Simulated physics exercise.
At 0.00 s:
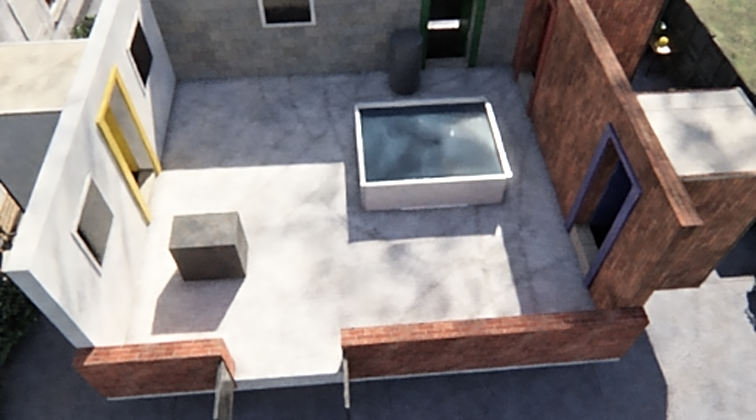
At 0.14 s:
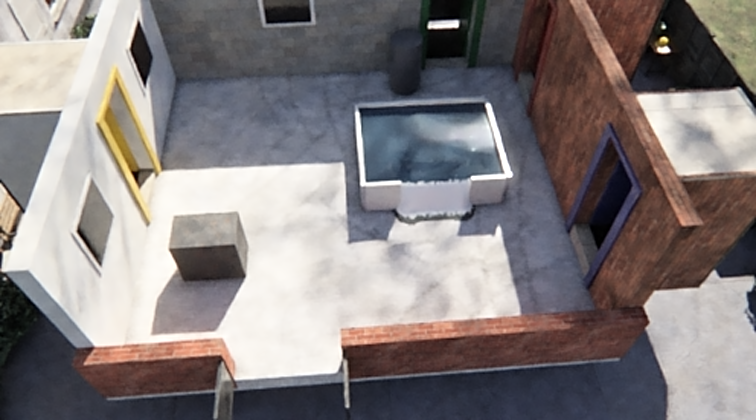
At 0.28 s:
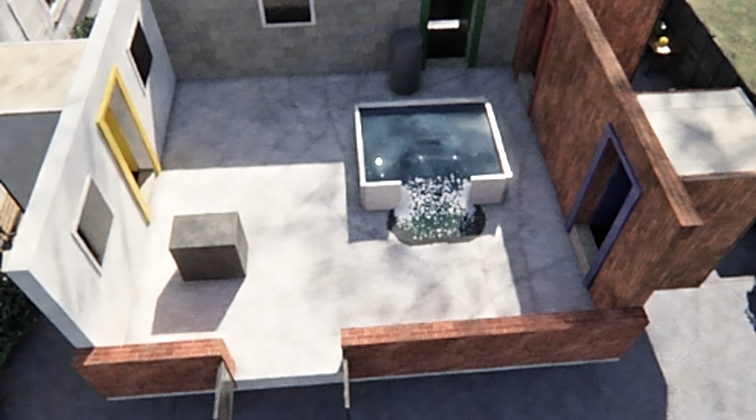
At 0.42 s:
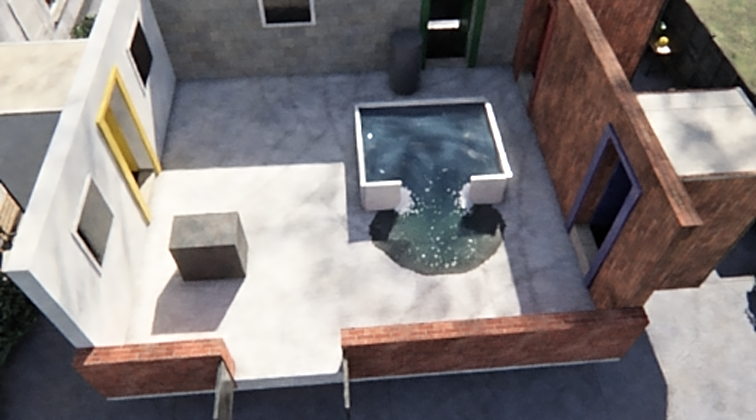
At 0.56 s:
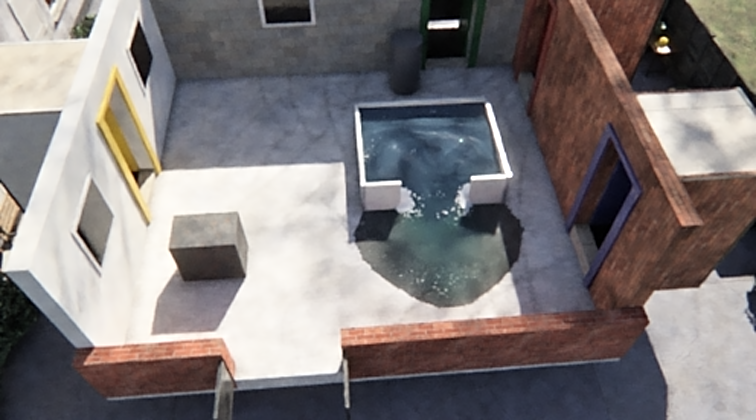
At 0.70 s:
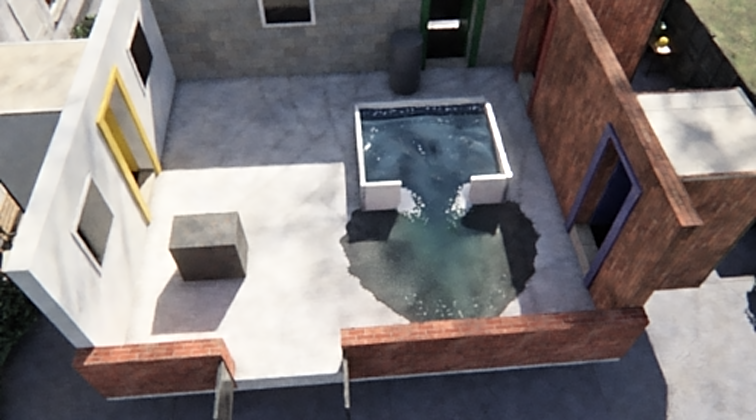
Water pouring through a gap in the near side of a raised white tank, spreading across a courtyard's pale floor toward a low brick wall.
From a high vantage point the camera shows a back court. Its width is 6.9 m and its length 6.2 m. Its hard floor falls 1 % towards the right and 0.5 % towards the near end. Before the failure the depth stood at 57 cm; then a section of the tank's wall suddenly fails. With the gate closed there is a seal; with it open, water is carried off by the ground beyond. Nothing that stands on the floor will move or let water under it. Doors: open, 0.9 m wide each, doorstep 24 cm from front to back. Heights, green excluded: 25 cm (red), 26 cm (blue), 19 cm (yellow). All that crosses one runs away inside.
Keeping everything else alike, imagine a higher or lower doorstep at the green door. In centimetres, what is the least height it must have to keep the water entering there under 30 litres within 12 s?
6 cm.
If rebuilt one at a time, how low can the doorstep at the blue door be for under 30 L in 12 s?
Roughly 10.5 cm at blue.
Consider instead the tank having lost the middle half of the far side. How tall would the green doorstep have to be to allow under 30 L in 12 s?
If so: Around 24 cm.
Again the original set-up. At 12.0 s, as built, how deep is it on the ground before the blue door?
It comes to about 7.5 centimetres deep.
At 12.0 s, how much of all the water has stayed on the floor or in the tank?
Around 86 percent is still there.
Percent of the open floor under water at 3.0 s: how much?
Around 35 per cent of the free floor.
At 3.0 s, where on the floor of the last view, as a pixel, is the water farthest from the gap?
Pixel close to (120, 371).
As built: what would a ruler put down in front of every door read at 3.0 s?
Door by door, in centimetres - red 0, green 0, blue 14, yellow 0.
After 1.4 s water covers 20 % of the floor, deepest (34 cm) near (431, 208); it has not reached the green door.
After 3.0 s water covers 35 % of the floor, deepest (30 cm) near (602, 337); it has not reached the green door.
After 12.0 s water covers 95 % of the floor, deepest (11 cm) near (533, 134); 9 cm at the green door, 29 litres in over its 6 cm doorstep.
At the green door as built, the water arrived by 5.1 s and peaked near 9 cm at 8.8 s.
Run again over the same 12 s with other heights there, 36 litres in over 5.5 cm, 17 litres over 7 cm. The limit of 30 litres is kept from about 6 cm up.
